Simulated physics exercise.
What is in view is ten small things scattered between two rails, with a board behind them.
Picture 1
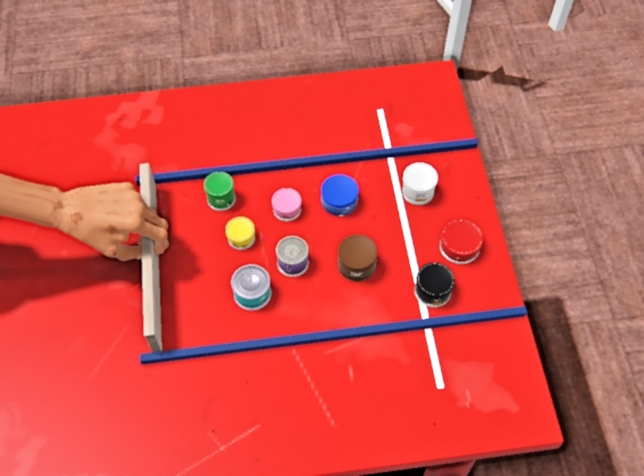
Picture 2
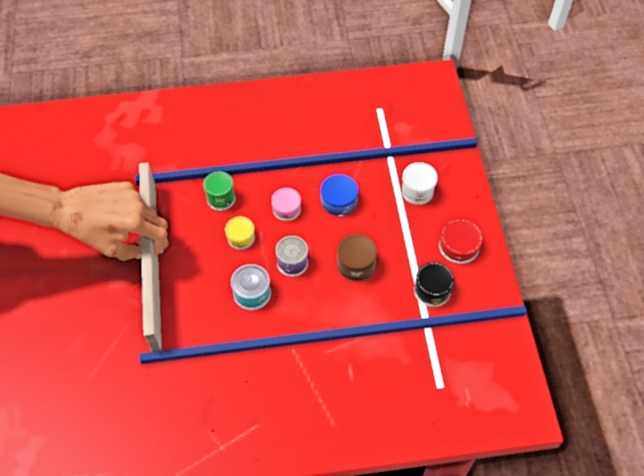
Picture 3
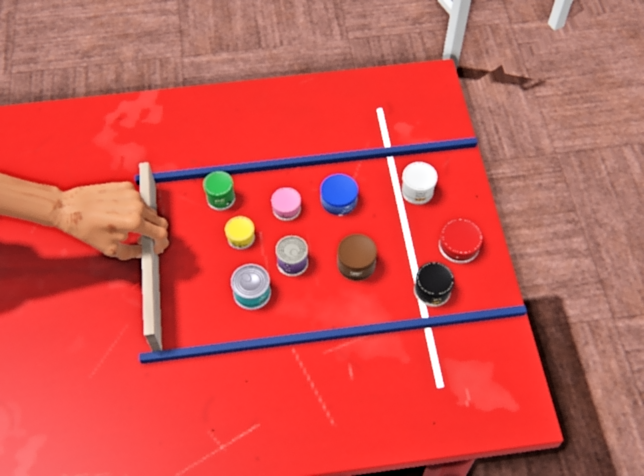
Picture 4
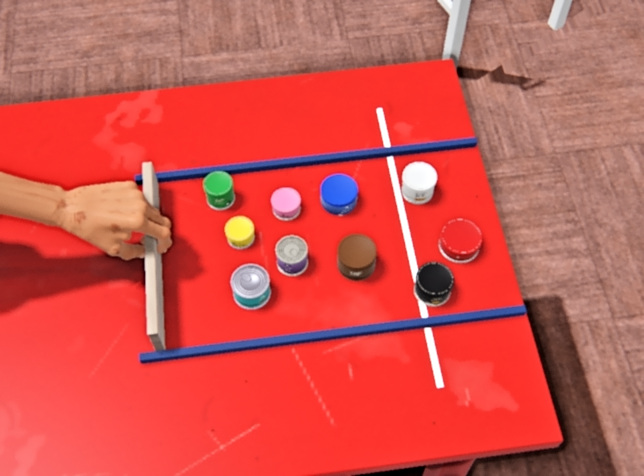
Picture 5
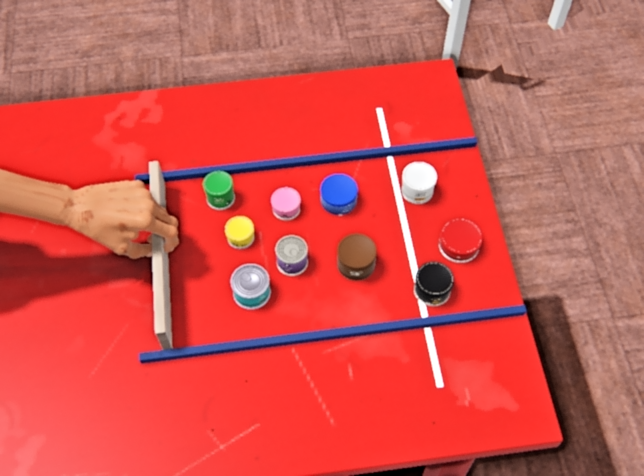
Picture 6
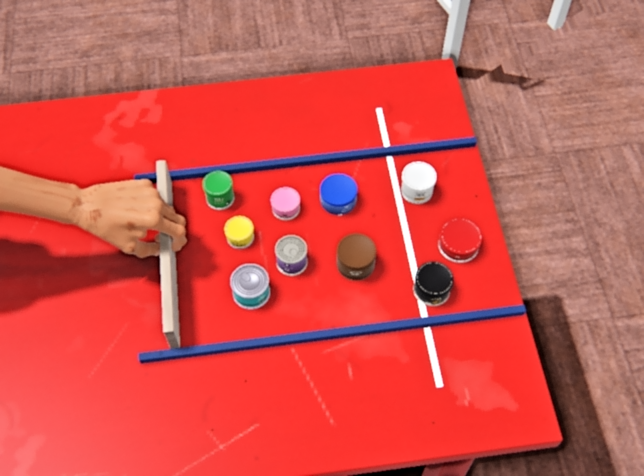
To begin with, a hand holds a pale board upright at the left end of two blue rails on a red table, with ten small colourful pots scattered between them. The hand then slides the board slightly rightward, closer to the pots, which stay where they are.
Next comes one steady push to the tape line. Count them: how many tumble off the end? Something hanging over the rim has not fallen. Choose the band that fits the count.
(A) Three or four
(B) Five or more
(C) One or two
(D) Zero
Zero.
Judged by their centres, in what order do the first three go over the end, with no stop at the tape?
The order is the red tin, the white tin and then the brown tub.
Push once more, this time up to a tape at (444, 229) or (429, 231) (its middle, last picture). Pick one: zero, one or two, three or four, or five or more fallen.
1 or 2; either one or two.
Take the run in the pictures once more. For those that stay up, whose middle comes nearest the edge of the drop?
That's the red tin.
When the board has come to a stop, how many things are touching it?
It touches 5.
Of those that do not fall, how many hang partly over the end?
1 of them.
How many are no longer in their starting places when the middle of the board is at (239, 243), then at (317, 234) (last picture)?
The count reaches 3 first and 7 second.
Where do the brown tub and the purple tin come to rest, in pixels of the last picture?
In the last view, the middles sit near (458, 244) and near (424, 236).
Early on, none off yet; red tin at rest near (460, 240); white tin at rest near (418, 183); black pot at rest near (433, 284).
A while later, none off yet; red tin at rest near (460, 240); white tin travelled a little near (433, 181); black pot at rest near (433, 284).
Finally, the number that fall off is zero.
